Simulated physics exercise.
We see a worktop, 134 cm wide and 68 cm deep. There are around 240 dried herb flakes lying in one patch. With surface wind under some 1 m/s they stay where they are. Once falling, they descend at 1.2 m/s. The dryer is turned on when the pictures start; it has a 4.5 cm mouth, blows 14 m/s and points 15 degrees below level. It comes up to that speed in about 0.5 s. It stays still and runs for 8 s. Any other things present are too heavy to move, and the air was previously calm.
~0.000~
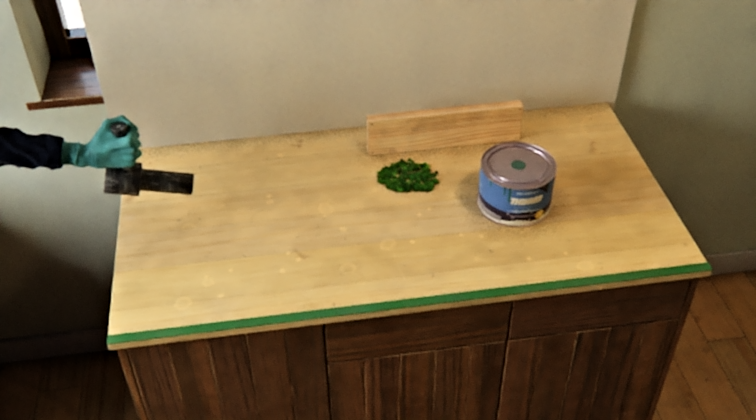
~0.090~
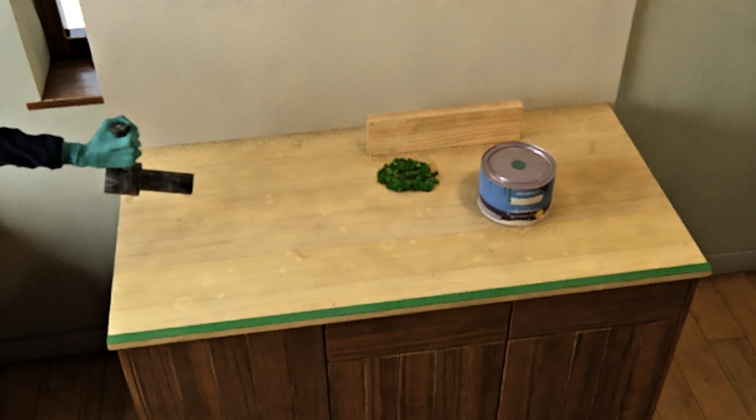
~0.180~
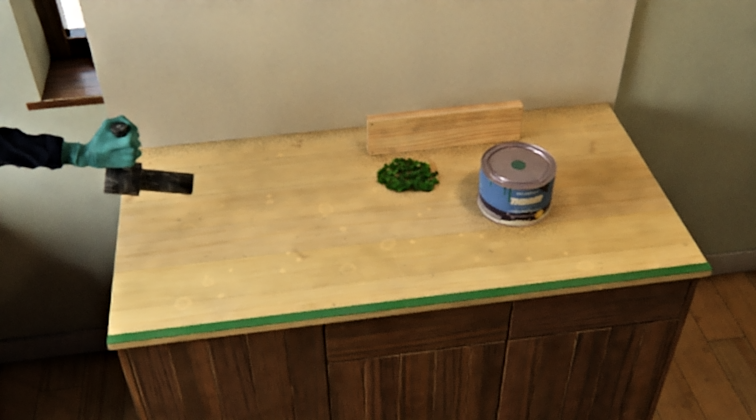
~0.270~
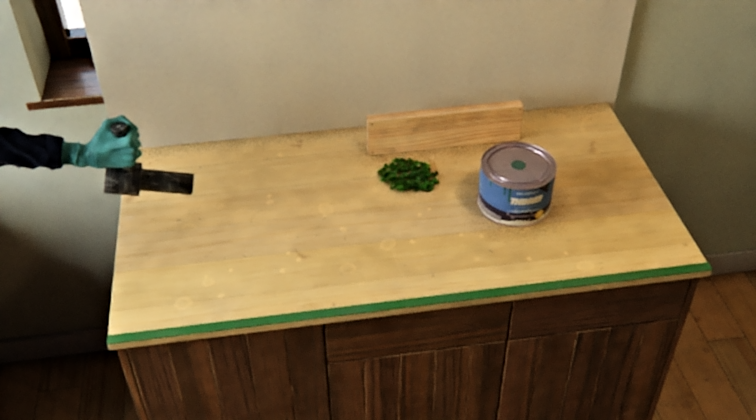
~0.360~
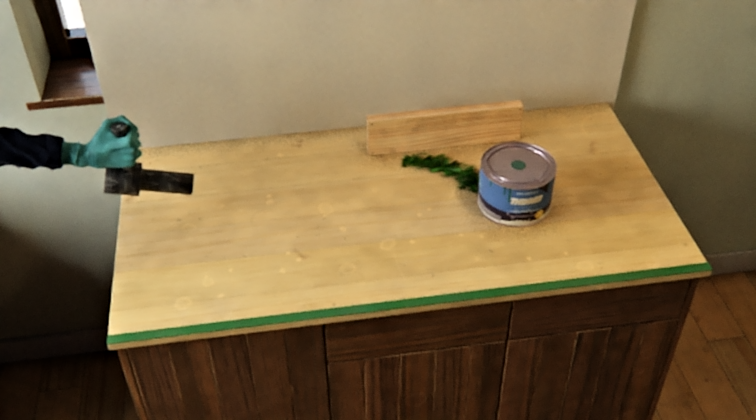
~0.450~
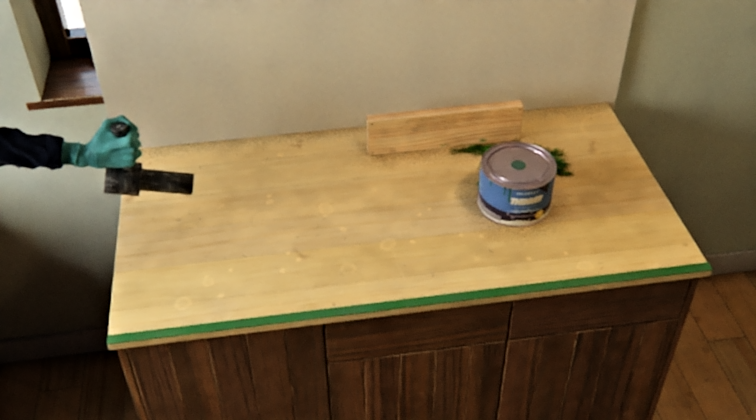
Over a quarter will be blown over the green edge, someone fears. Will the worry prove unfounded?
Watch it - the losses over that edge are going to stay within one in four.
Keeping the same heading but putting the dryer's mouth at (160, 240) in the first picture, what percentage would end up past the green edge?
My estimate is close to 0 percent.
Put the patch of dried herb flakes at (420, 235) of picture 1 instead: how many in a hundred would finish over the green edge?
About 70 %.
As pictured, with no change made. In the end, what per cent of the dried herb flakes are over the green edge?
I'd estimate around 0 %.
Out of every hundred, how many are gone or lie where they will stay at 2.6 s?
The share is roughly 90 %.
After 1.6 s, 0 % are over the green edge; 92 % have settled or left.
After 2.6 s, 0 % are over the green edge; 94 % have settled or left.
After 4.4 s, 0 % are over the green edge; 97 % have settled or left.
After 8.0 s, at the end, 0 % are over the green edge.
